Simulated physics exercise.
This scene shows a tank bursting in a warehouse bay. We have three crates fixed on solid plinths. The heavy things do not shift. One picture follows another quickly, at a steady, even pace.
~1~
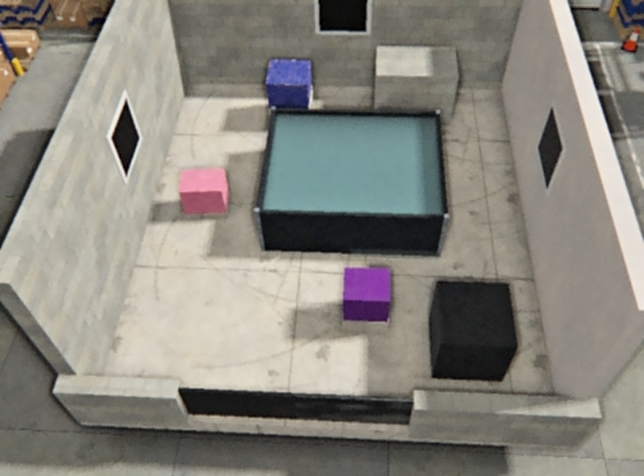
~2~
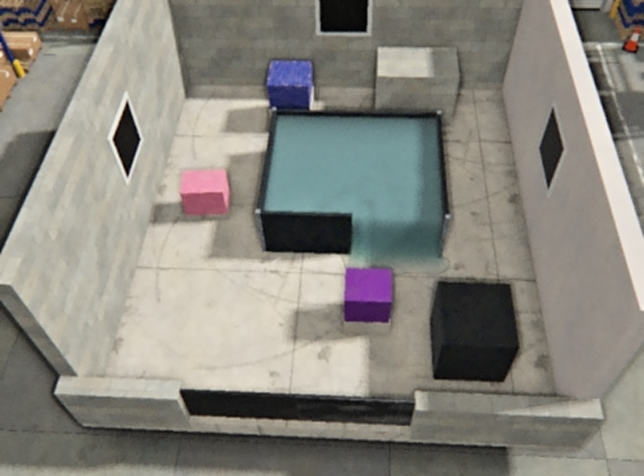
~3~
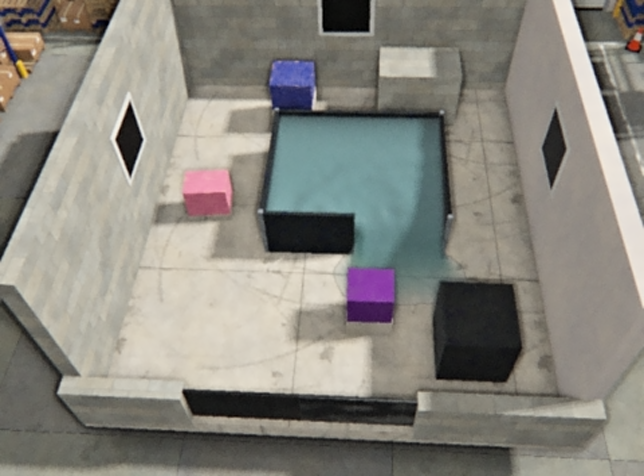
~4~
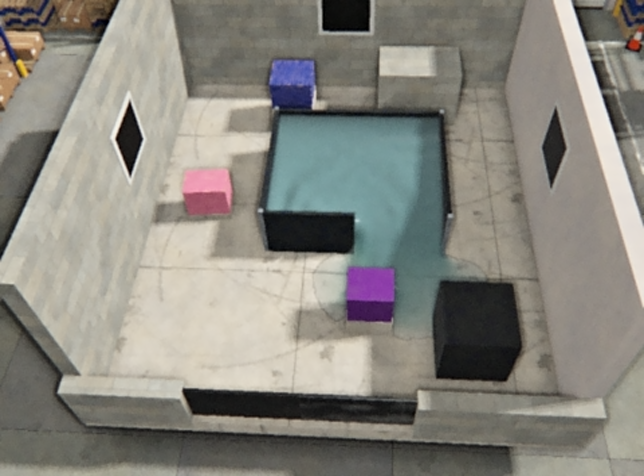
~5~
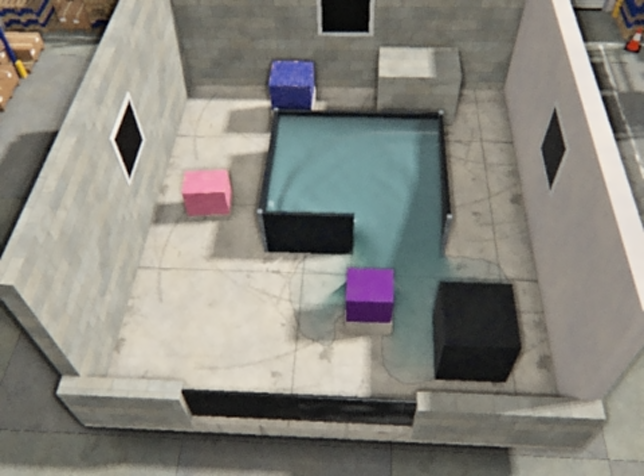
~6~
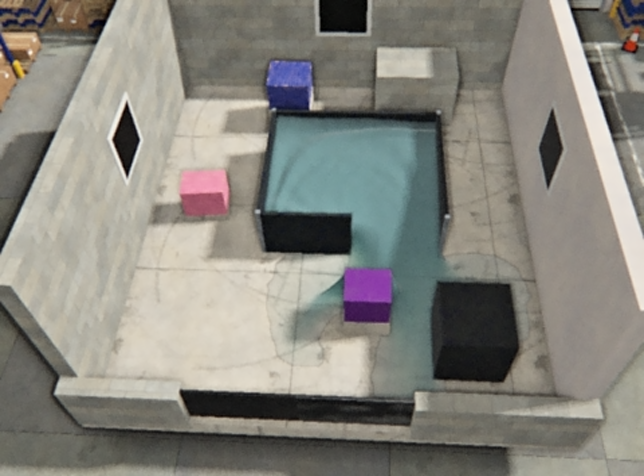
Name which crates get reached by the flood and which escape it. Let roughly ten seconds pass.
Blue crate: Remains dry; purple crate: Becomes wet; pink crate: Becomes wet.
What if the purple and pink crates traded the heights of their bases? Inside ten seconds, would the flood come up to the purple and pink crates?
Purple gets flooded, pink stays clear.
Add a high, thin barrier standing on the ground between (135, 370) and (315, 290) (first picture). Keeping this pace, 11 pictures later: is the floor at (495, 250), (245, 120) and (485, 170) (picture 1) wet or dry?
First inundated, then unwetted, then inundated.
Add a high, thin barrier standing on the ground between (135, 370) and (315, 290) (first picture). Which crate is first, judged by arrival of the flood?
The purple crate.
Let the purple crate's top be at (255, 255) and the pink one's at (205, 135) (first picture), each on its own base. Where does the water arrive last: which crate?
The blue-painted one.
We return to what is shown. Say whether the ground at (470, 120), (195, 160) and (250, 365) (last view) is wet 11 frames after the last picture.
Going through them in order, I'd say clear, clear and drenched.
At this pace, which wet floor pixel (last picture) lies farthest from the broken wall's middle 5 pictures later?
I'd say around (164, 404).
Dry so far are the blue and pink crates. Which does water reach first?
I'd pick the crate marked pink.
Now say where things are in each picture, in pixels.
In the first picture, still water in the water tank at (353, 162).
In the second picture, water pours out at (396, 239) and has run to (446, 261).
In the third picture, water pours out at (398, 242) and has run to a hidden place.
In the fourth picture, the front is at (329, 309), out from the gap at (398, 242).
In the fifth picture, water pours out at (397, 244) and has run to (417, 377).
In the sixth picture, the front is at a hidden place, out from the gap at (395, 244).
A moment on, water covers 35 % of the floor; the blue crate not reached, the purple crate water round its plinth, the pink crate not reached.
Next, water covers 55 % of the floor; the blue crate not reached, the purple crate water round its plinth, the pink crate water round its plinth.
Then, water covers 75 % of the floor; the blue crate not reached, the purple crate water round its plinth, the pink crate water round its plinth.
Later, water covers 100 % of the floor; the blue crate water round its plinth, the purple crate water round its plinth, the pink crate water round its plinth.
In the end, water covers 100 % of the floor; the blue crate stayed above the water, the purple crate was topped, the pink crate was topped.
